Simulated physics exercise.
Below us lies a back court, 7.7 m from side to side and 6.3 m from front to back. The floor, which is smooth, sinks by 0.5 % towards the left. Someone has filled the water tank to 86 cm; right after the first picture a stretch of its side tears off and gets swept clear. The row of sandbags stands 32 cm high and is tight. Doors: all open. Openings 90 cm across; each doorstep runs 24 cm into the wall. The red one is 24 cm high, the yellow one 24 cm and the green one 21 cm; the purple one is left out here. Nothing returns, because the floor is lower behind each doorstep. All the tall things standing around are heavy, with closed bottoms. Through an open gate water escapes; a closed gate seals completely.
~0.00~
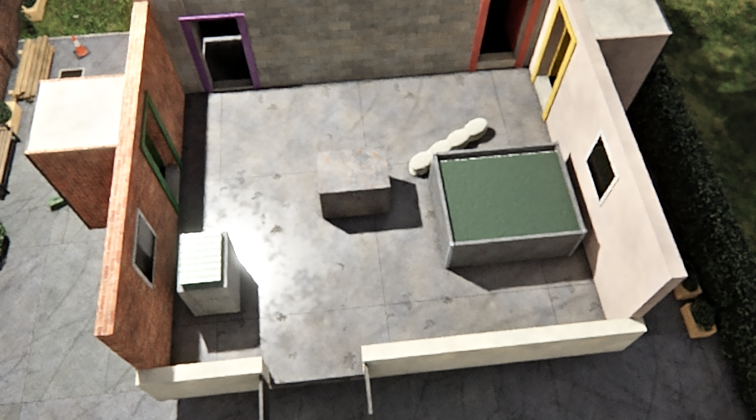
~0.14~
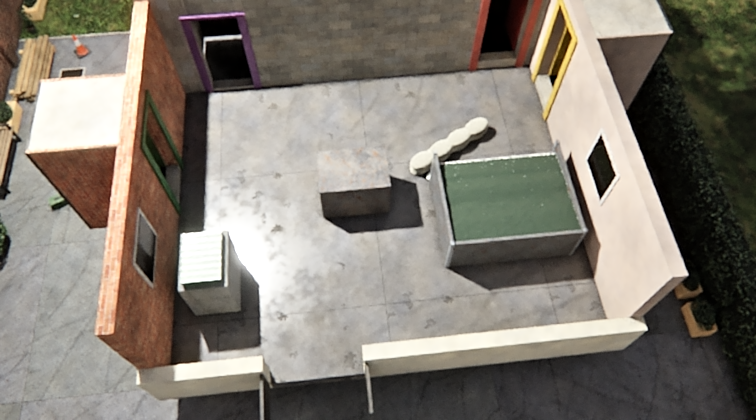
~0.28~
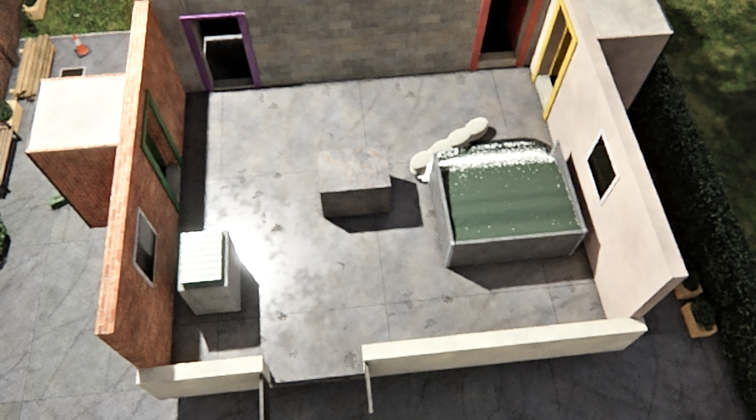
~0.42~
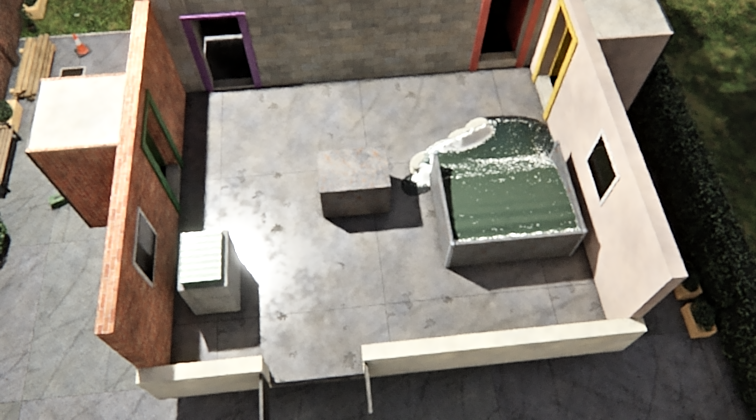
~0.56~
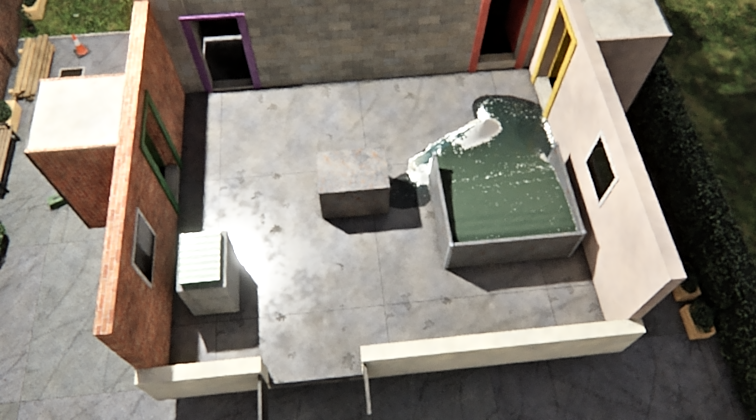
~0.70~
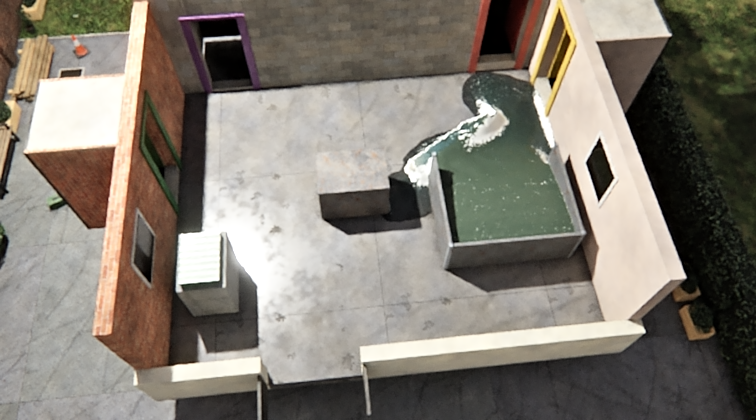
Green water burst out through the far side of the big tank in a walled courtyard, foamed over the pale lumpy object beside it, then spread across the grey floor towards the back wall.
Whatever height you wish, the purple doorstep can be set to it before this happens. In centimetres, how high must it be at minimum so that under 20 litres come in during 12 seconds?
At least 11.5 cm or so.
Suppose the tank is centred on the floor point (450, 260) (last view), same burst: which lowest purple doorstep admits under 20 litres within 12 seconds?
A minimum of about 12.0 cm.
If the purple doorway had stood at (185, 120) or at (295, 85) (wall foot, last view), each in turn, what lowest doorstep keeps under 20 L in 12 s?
About 19 cm for the first and 6.0 cm for the second.
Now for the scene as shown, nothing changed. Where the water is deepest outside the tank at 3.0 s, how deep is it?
Up to some 36 centimetres, I'd say.
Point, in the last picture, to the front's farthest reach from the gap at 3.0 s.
At about (218, 97).
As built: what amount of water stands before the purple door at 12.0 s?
About 9.0 centimetres.
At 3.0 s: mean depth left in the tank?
It averages roughly 24 centimetres.
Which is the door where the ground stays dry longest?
It is the green one.
After 1.4 s water covers 30 % of the floor, deepest (73 cm) near (527, 79); it has not reached the purple door.
After 3.0 s water covers 45 % of the floor, deepest (36 cm) near (517, 74); 2 cm at the purple door, 0 litres in over its 6 cm doorstep.
After 12.0 s water covers 95 % of the floor, deepest (12 cm) near (168, 381); 9 cm at the purple door, 99 litres in over its 6 cm doorstep.
At the purple door as built, the water arrived by 2.8 s and peaked near 16 cm at 7.2 s.
With a doorstep of 10 cm, 32 litres would have come in within the 12 s; with 13.5 cm, 8 litres. So under 20 litres takes about 11.5 cm.
